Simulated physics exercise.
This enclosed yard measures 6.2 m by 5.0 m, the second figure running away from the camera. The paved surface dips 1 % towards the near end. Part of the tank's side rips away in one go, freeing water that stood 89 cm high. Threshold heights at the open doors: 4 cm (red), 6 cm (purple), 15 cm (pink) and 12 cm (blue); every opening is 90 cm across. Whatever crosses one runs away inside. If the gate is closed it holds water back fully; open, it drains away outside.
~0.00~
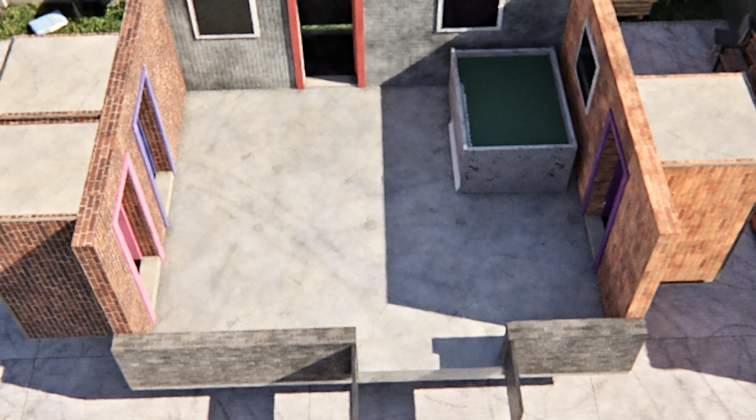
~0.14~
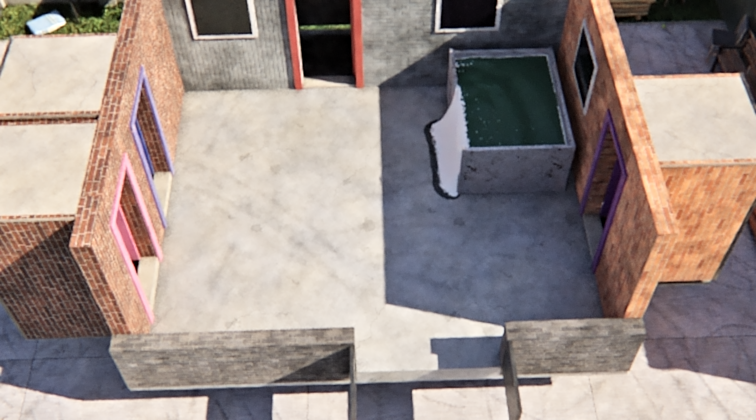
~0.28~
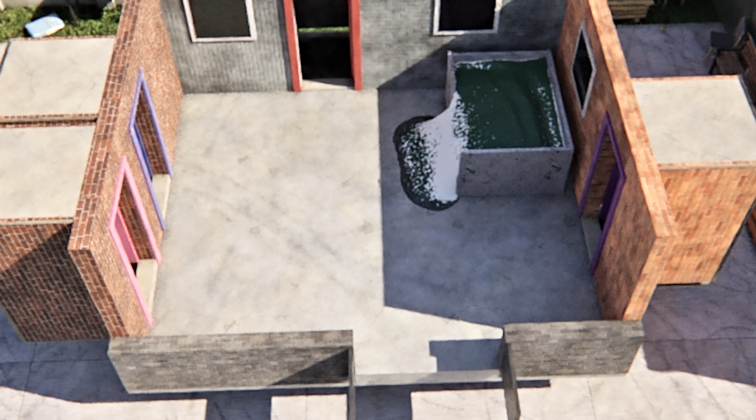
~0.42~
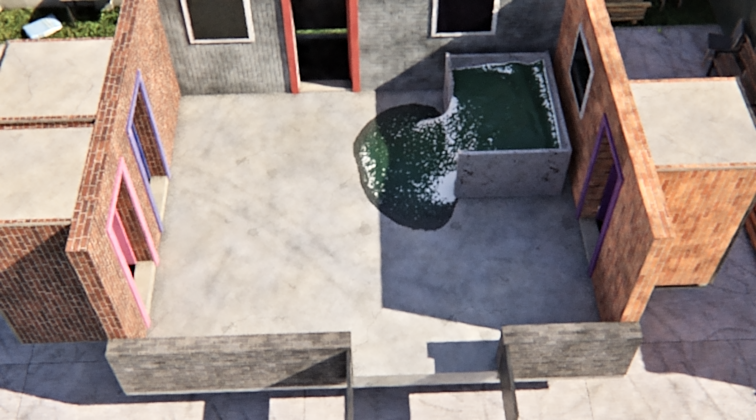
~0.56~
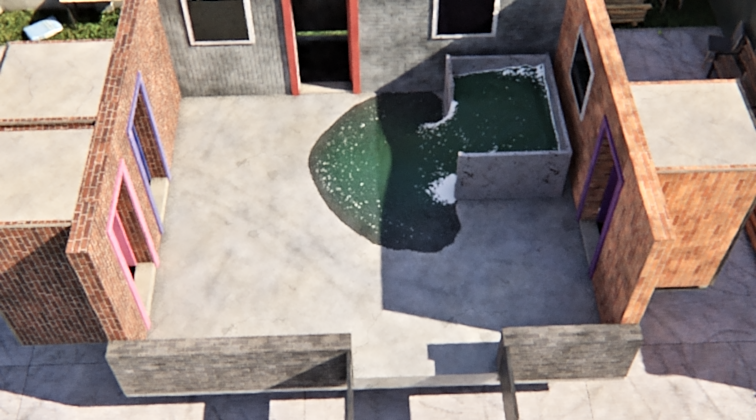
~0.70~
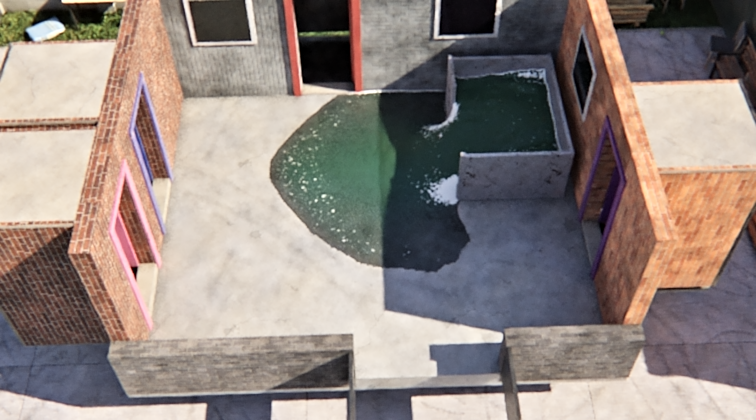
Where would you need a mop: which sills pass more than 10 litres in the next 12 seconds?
Within that time: At the red door it exceeds the limit; at the purple door it exceeds the limit; at the pink door it passes the limit; at the blue door it goes over the limit.
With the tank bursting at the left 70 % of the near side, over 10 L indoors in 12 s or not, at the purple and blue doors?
Against that limit: Purple past it, blue below.
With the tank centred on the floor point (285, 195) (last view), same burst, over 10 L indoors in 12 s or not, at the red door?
Then: Red not over.
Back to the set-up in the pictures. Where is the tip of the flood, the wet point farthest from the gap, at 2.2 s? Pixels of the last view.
Near (145, 369).
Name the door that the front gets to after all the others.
It is the purple one.
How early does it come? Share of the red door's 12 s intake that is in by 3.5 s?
Some 45 per cent by then.
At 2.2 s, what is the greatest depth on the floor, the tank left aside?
Up to some 53 cm.
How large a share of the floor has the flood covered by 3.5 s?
About 70 per cent.
After 1.4 s water covers 60 % of the floor and is deepest (38 cm) near (451, 181); red door 10 cm at the sill, 7 L in, purple door not reached, pink door not reached, blue door 19 cm at the sill, 19 L in.
After 2.2 s water covers 70 % of the floor and is deepest (53 cm) near (145, 369); red door 7 cm at the sill, 22 L in, purple door not reached, pink door 23 cm at the sill, 9 L in, blue door 29 cm at the sill, 107 L in.
After 3.5 s water covers 70 % of the floor and is deepest (27 cm) near (210, 266); red door 7 cm at the sill, 34 L in, purple door not reached, pink door 21 cm at the sill, 35 L in, blue door 19 cm at the sill, 183 L in.
After 7.0 s water covers 90 % of the floor and is deepest (17 cm) near (603, 342); red door 8 cm at the sill, 58 L in, purple door not reached, pink door 12 cm at the sill, 54 L in, blue door 8 cm at the sill, 199 L in.
After 12.0 s water covers 95 % of the floor and is deepest (12 cm) near (558, 135); red door 4 cm at the sill, 81 L in, purple door 8 cm at the sill, 36 L in, pink door 7 cm at the sill, 55 L in, blue door 5 cm at the sill, 200 L in.
